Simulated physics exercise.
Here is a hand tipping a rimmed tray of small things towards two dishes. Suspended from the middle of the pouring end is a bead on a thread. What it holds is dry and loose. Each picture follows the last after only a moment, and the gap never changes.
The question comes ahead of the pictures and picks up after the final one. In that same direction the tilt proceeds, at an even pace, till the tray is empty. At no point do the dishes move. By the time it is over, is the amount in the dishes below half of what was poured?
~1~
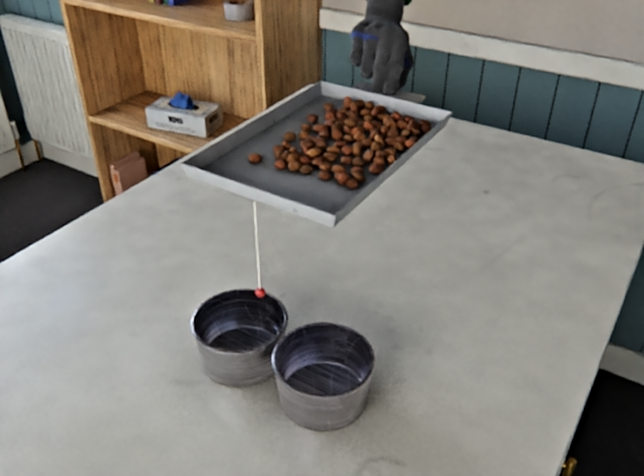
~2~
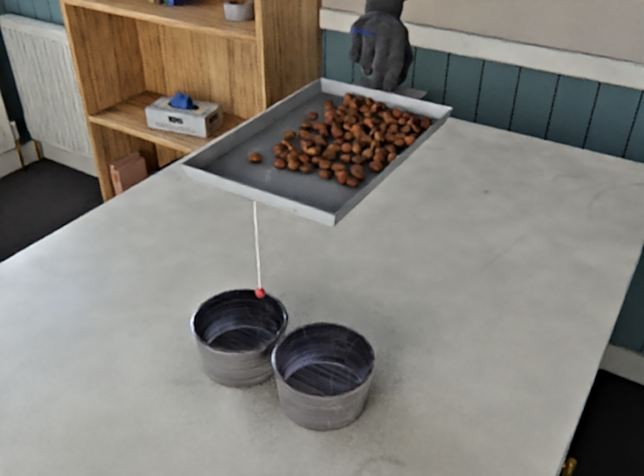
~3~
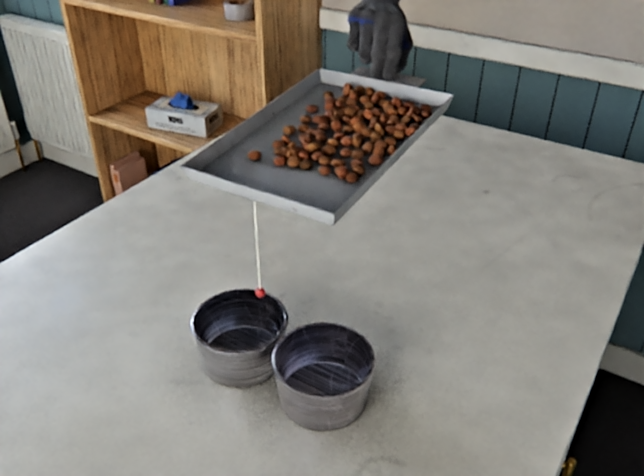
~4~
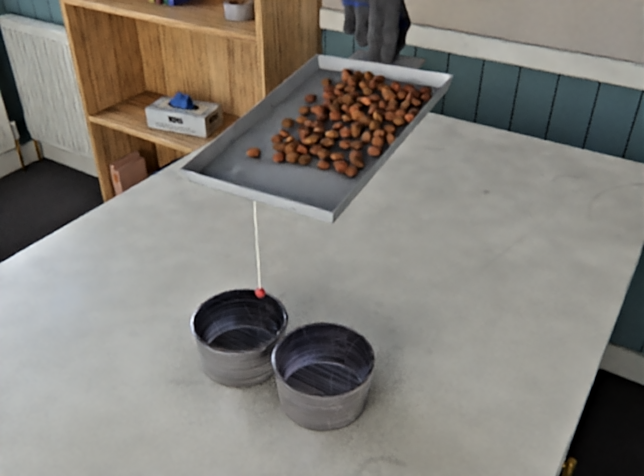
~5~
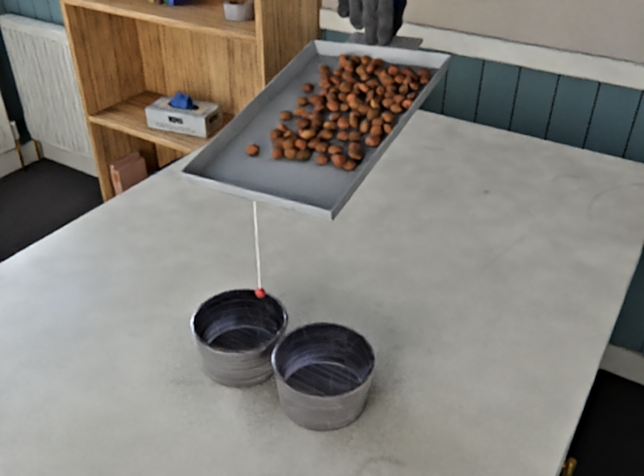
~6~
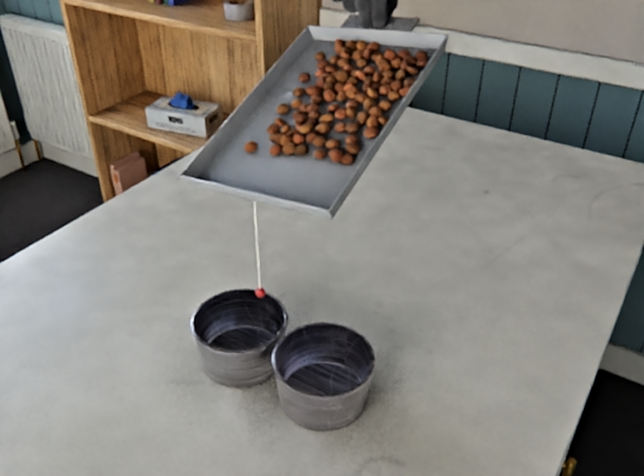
Yes.
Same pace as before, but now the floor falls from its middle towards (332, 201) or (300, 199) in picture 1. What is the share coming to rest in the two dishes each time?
About 80 % and about 80 %.
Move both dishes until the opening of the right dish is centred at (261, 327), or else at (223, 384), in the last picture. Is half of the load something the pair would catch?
First try: Higher than half; second try: Lower than half.
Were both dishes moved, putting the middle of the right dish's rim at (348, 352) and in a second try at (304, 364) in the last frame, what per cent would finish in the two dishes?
Trial 1 10%, trial 2 40%.
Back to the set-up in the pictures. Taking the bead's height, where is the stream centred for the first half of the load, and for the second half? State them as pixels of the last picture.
Around (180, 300) first; around (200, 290) second.
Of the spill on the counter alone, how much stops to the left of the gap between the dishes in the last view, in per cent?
Around 100 percent of the pieces.
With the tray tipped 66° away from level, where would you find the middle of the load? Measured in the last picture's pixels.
Its middle sits at about pixel (220, 178).
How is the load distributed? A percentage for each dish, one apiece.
Roughly 20 in a hundred end in the left dish and roughly 0 in a hundred in the right dish.
Soon after the last picture, tray tipped steeply; most on the tray; a stray few in the left dish; a small part in the air.
A little later, tray tipped past a quarter turn; a small part on the tray; about a quarter in the left dish; about two thirds outside both; a small part in the air.
Later still, tray tipped past a quarter turn; about a quarter in the left dish; most outside both.
At rest, tray tipped past a quarter turn; none in the right dish; about a quarter in the left dish; most outside both.
